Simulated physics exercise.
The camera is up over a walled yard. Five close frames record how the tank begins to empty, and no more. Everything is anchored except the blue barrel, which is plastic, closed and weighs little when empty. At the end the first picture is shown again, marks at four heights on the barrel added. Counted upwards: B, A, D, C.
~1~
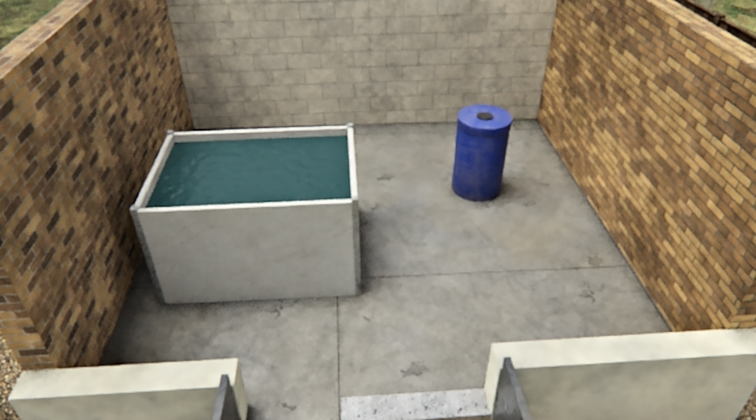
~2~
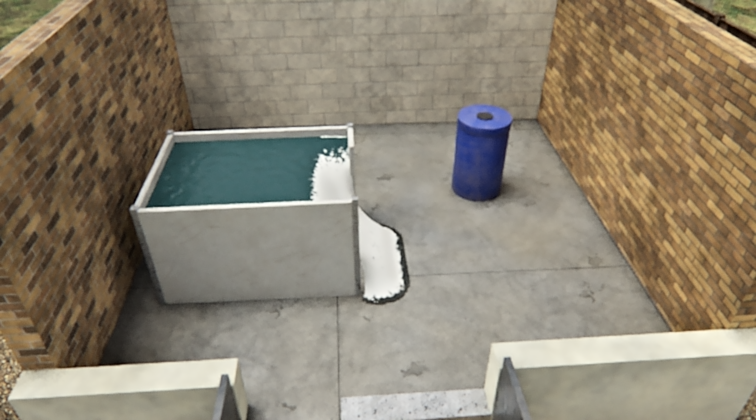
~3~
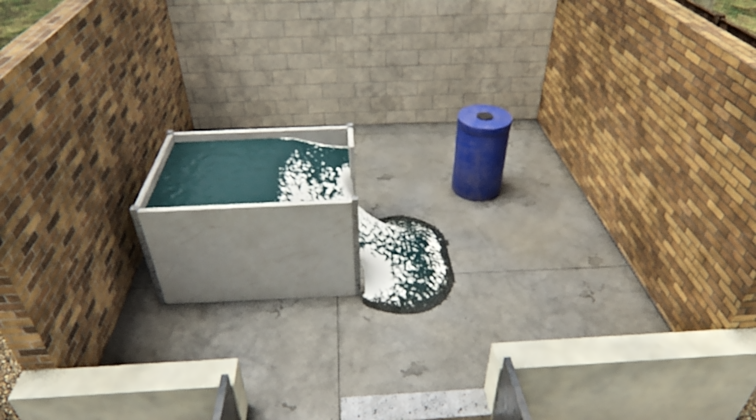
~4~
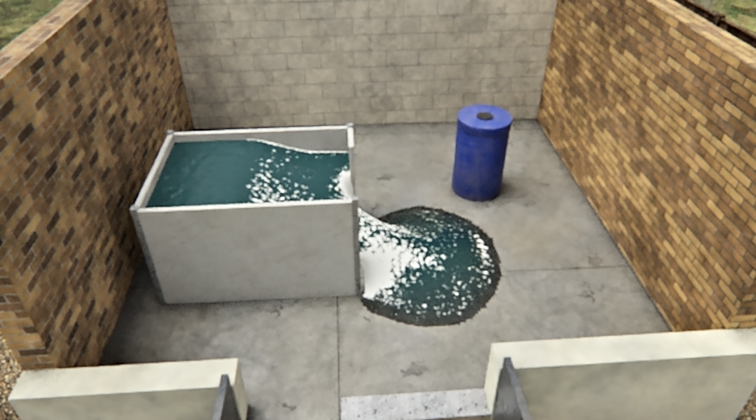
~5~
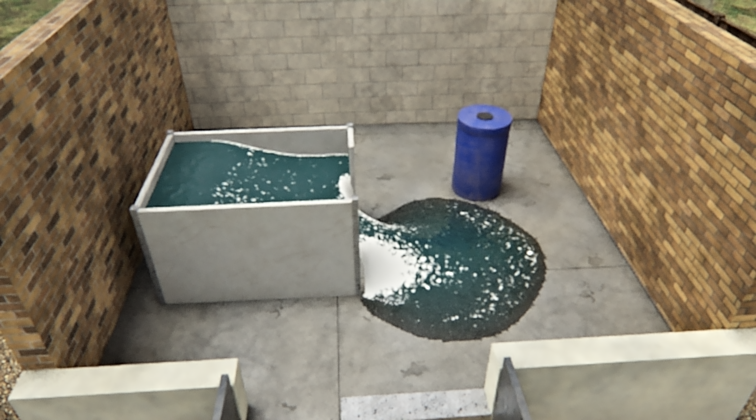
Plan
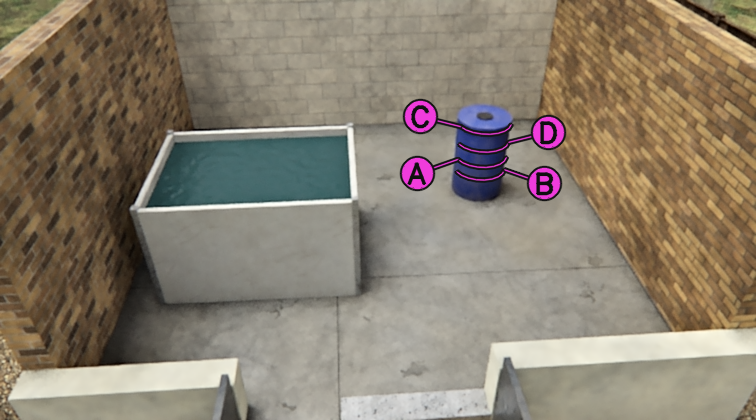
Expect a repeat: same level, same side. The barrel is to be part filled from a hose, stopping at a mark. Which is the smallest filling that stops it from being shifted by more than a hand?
Use line B.
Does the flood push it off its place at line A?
No, that is safe.
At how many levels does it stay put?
All of them.
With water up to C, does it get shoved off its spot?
No, that is safe.
On the marked copy, A at (486, 167); B at (484, 180); C at (490, 134); D at (487, 152); from the bottom up B, A, D, C.
With A, it does not move.
With B, it does not move.
With C, it does not move.
With D, it does not move.
